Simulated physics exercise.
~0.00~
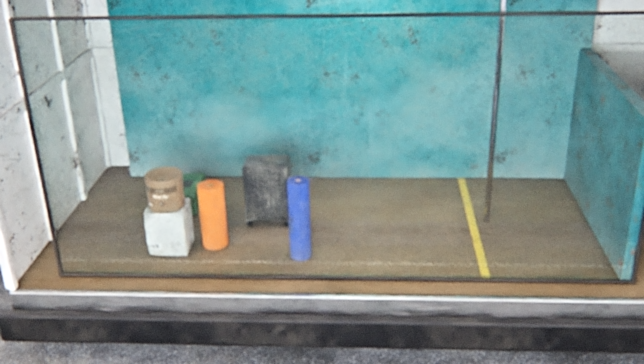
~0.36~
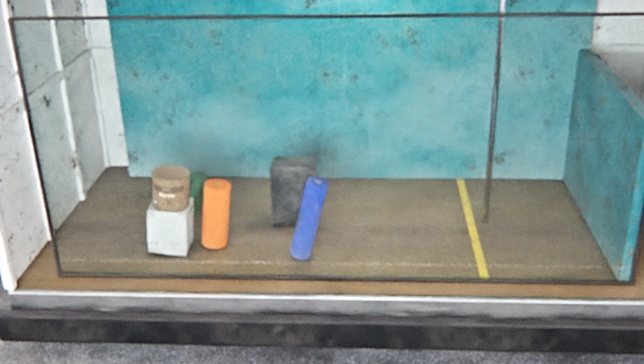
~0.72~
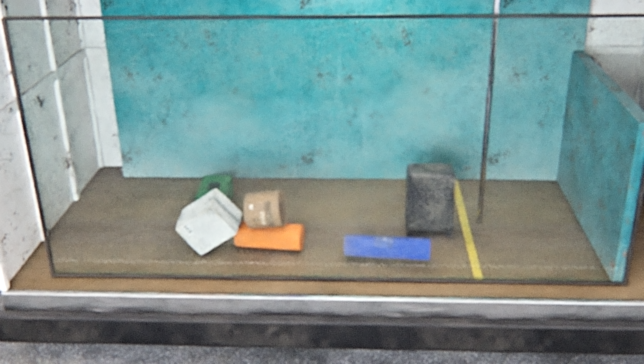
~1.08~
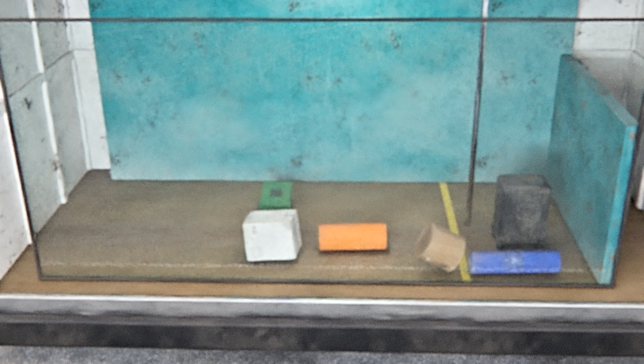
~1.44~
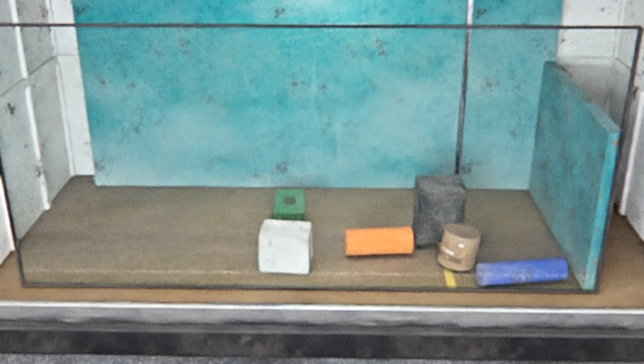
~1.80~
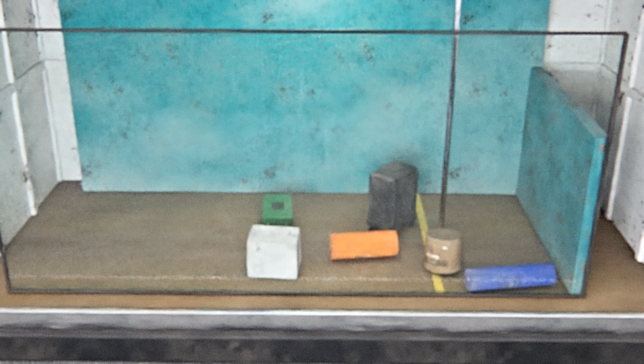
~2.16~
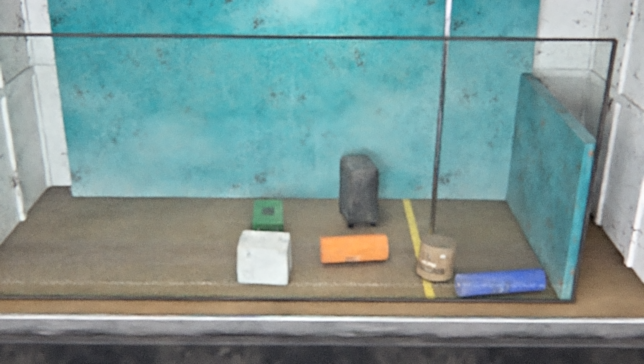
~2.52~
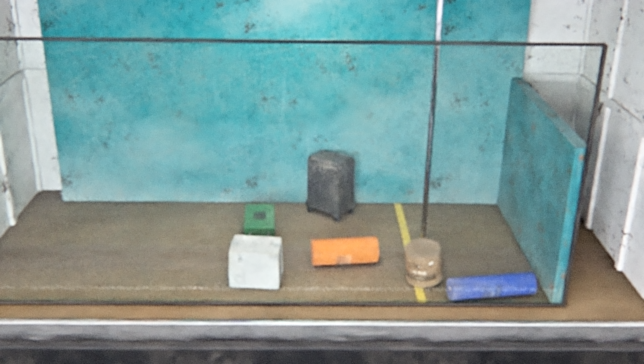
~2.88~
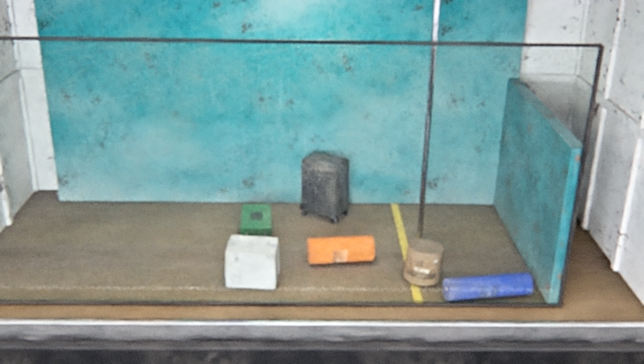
At first, a brown bucket sits on a white carton at the left of a van's bay, with a green toolbox behind, an orange roll and a blue roll upright, and a black wheeled case nearby. As the van brakes, the blue roll leans right and the case starts rolling. The bucket comes off the tipping carton, both rolls fall on their sides, and everything shifts right. The case crosses the yellow line, then rolls back left. The blue roll rests beyond the line and the bucket beside it, while the case, orange roll, carton and toolbox finish short of it.
